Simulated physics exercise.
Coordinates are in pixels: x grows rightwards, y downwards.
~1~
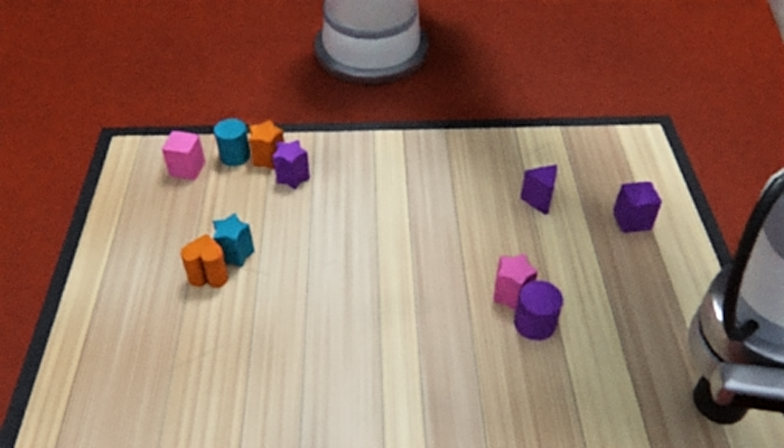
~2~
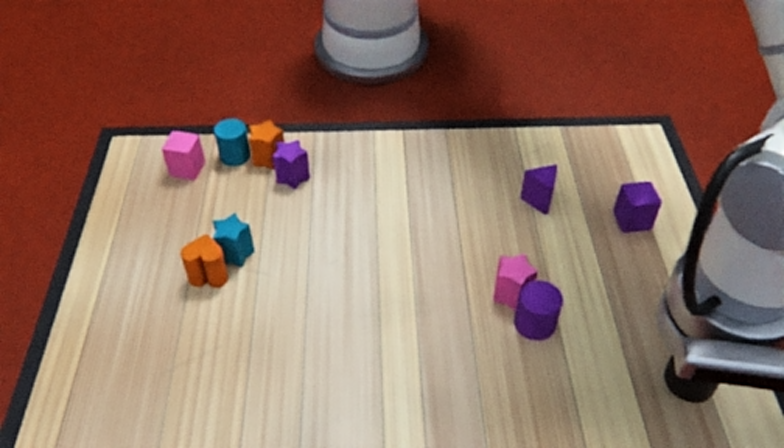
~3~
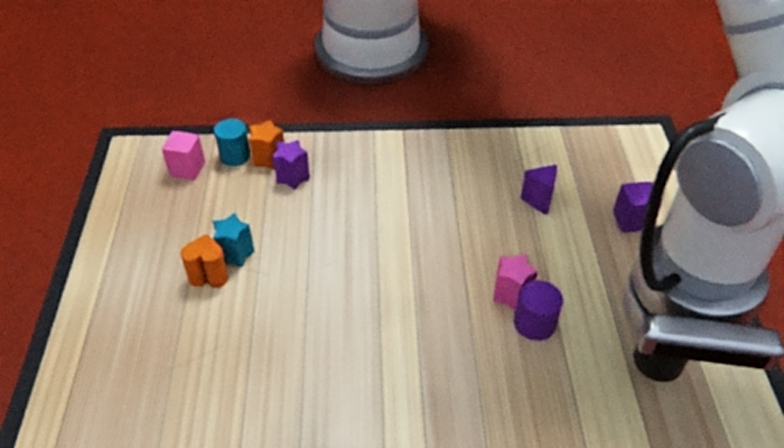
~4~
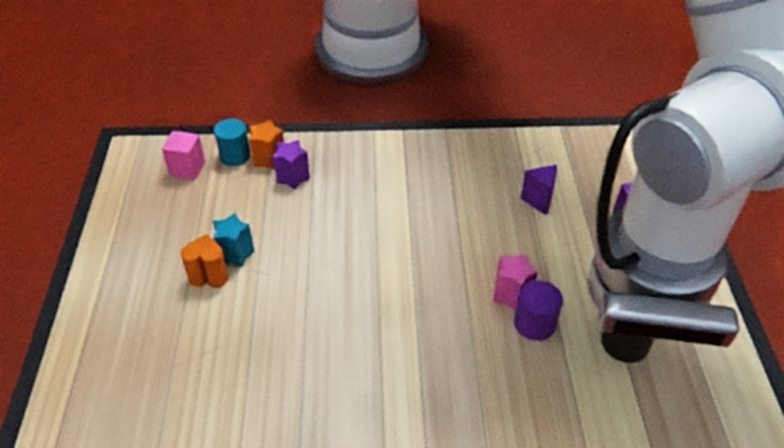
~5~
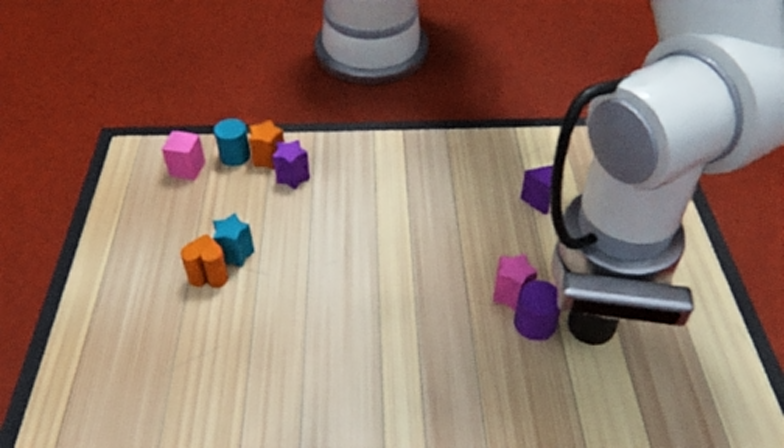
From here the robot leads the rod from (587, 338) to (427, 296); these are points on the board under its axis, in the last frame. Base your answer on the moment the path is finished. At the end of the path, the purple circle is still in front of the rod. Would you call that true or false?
That statement is accurate.
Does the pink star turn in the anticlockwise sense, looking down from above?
No, it doesn't check out.
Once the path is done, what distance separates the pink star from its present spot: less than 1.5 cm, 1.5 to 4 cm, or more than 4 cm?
Displacement: 1.5 to 4 cm.
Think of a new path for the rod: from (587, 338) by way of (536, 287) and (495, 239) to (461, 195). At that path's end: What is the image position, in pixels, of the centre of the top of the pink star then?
So, by the moment the path ends, you'll find the top centre of the pink star at (495, 256).
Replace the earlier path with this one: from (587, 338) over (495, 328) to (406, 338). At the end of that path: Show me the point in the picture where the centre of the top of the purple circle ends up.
The middle of the upper face of the purple circle will lie at about (433, 270) in the picture.
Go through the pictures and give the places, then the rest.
The first picture shows rod tip (719, 402); block tops, pink star (516, 268); purple circle (541, 297).
The second picture shows rod (689, 381); blocks unchanged.
The third picture shows rod (658, 361); blocks unchanged.
The fourth picture shows rod (625, 343); blocks unchanged.
The fifth picture shows rod (591, 326); pink star (516, 268); purple circle (541, 297).
On the path given first. One third of the way, rod (534, 312); pink star (499, 258), turned 60° clockwise; purple circle (492, 286).
Two thirds of the way, rod (480, 299); pink star (487, 253), turned 115° clockwise; purple circle (438, 273).
At the end, rod (428, 283); pink star (482, 252), turned 135° clockwise; purple circle (386, 258).
